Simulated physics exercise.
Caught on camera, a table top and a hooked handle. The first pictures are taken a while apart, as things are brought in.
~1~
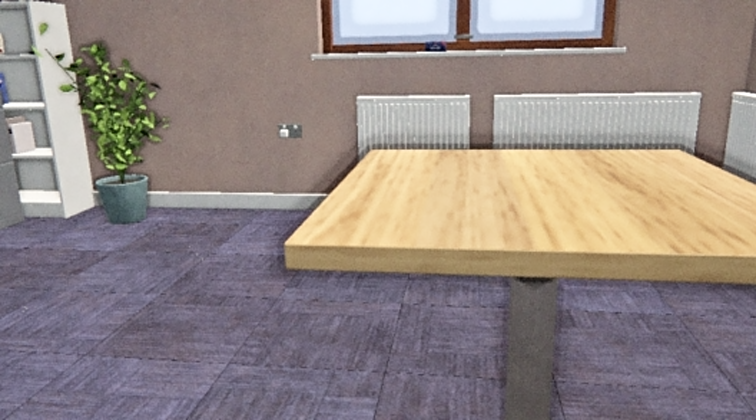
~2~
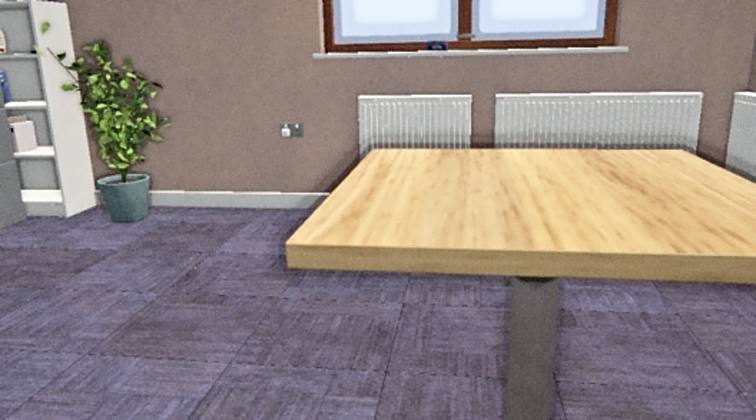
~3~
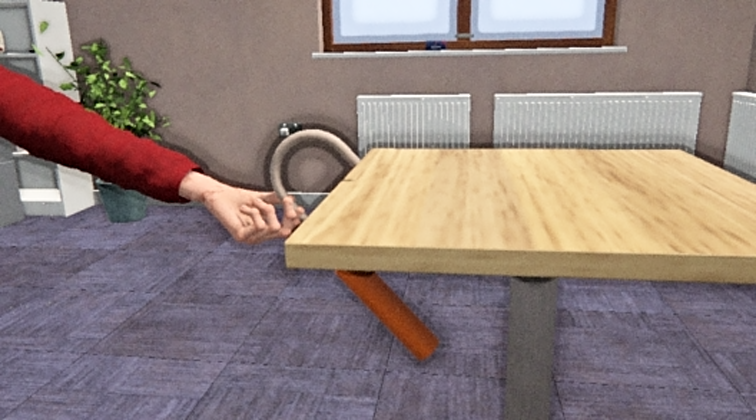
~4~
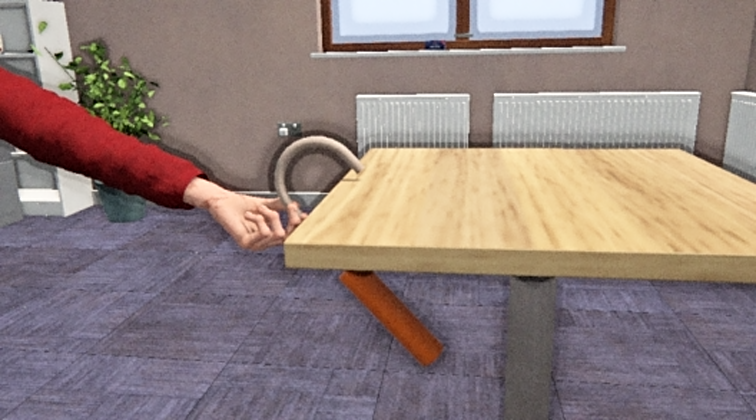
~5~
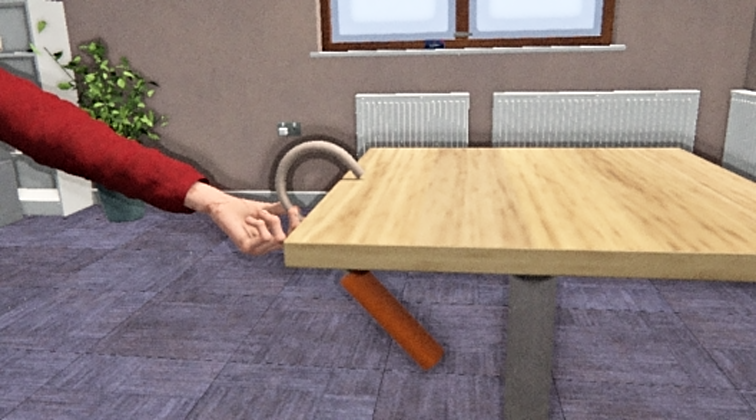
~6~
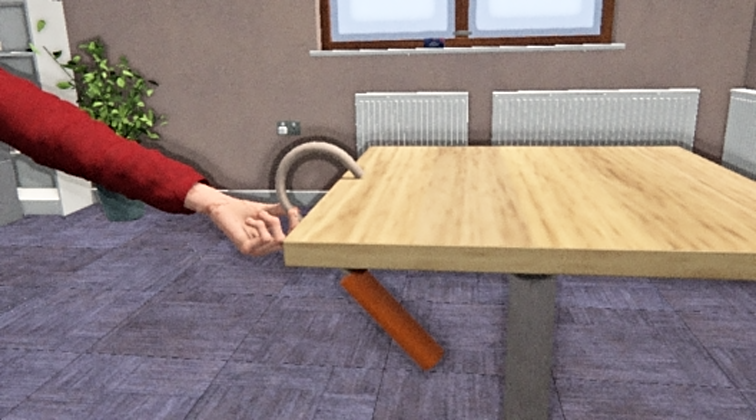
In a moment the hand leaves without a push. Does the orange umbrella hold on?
The orange umbrella stays hooked on the edge.
Then, 0.28 s past the last view, orange umbrella at rest near (373, 253).
Then, 0.60 s past the last view, orange umbrella at rest near (370, 253).
Then, 0.82 s past the last view, orange umbrella at rest near (373, 253).
Finally, the orange umbrella hangs from the table, near (374, 252).
